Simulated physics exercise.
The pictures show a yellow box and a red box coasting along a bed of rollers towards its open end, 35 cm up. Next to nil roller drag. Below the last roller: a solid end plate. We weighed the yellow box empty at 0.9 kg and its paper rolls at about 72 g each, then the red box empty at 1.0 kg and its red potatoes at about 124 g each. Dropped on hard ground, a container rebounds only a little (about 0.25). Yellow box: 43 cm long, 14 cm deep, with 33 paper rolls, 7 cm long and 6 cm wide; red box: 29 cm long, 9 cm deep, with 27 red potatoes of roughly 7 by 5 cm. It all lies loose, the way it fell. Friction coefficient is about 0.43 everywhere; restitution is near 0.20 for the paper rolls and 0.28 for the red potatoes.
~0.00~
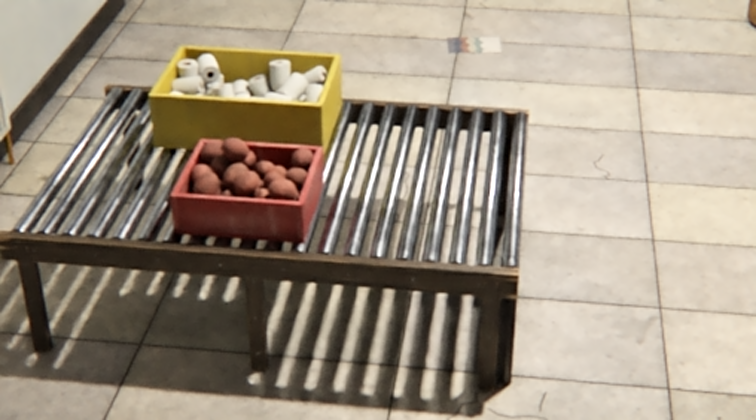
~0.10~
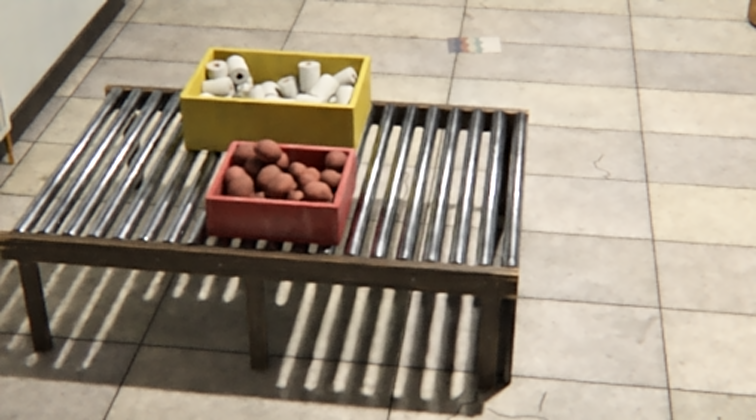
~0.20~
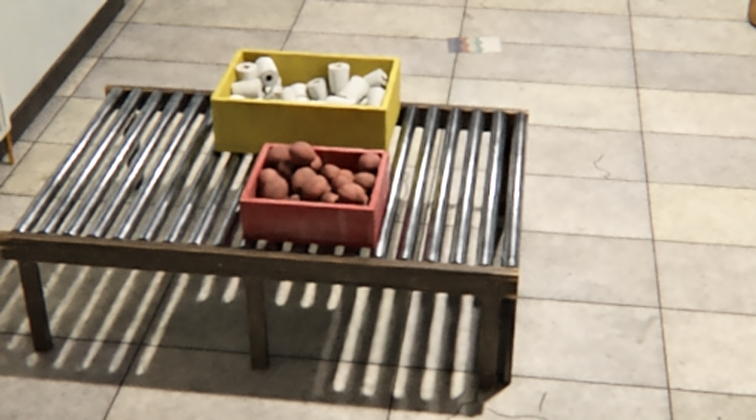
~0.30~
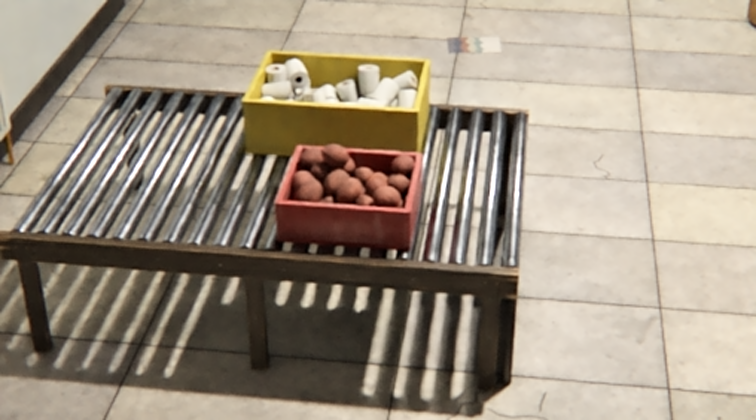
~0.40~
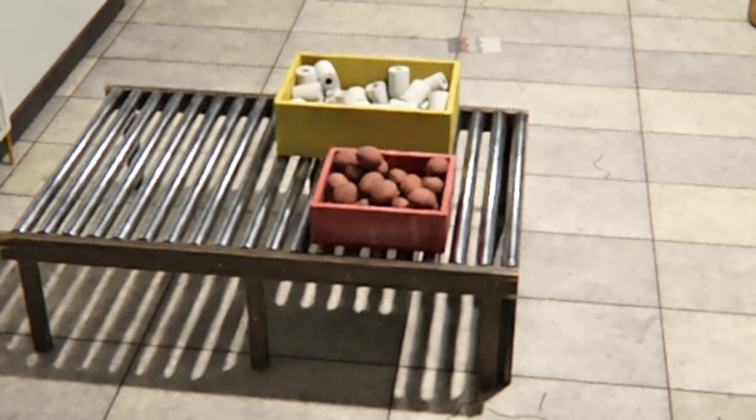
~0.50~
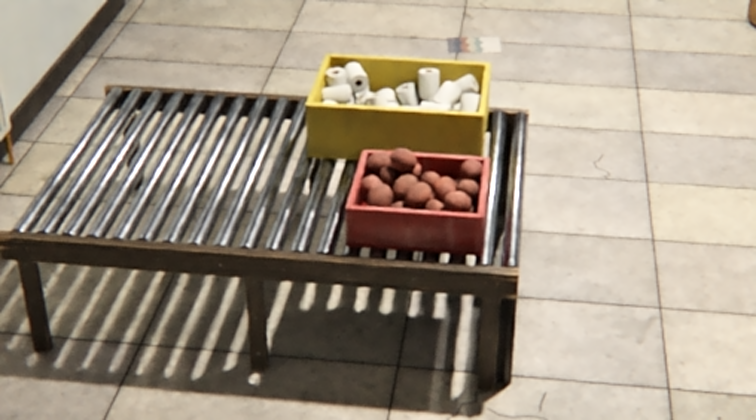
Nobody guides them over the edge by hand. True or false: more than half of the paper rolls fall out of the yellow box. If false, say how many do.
False, under a sixth do.
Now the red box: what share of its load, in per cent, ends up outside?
Red box - about 30 per cent.
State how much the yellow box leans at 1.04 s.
Tilt: Around 5 degrees.
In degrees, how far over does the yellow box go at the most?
I'd say the peak lean is close to 40°.
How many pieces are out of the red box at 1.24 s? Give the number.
At that moment the red box count out stands near 8.
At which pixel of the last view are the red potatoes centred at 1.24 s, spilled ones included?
In the last picture they centre on about (638, 310).
After 0.58 s, the front runs out over the edge.
After 1.04 s, the yellow box leans 5° with 0 of 33 out and the red box leans 36° with 0 of 27 out.
After 1.24 s, the yellow box leans 41° with 0 of 33 out and the red box leans 43° with 8 of 27 out.
After 1.59 s, the yellow box is level with 0 of 33 out and the red box is level with 8 of 27 out.
When it is over (at 1.88 s), the yellow box is level with 0 of 33 out and the red box is level with 8 of 27 out. Asked share, 0 of 33, 0 per cent.
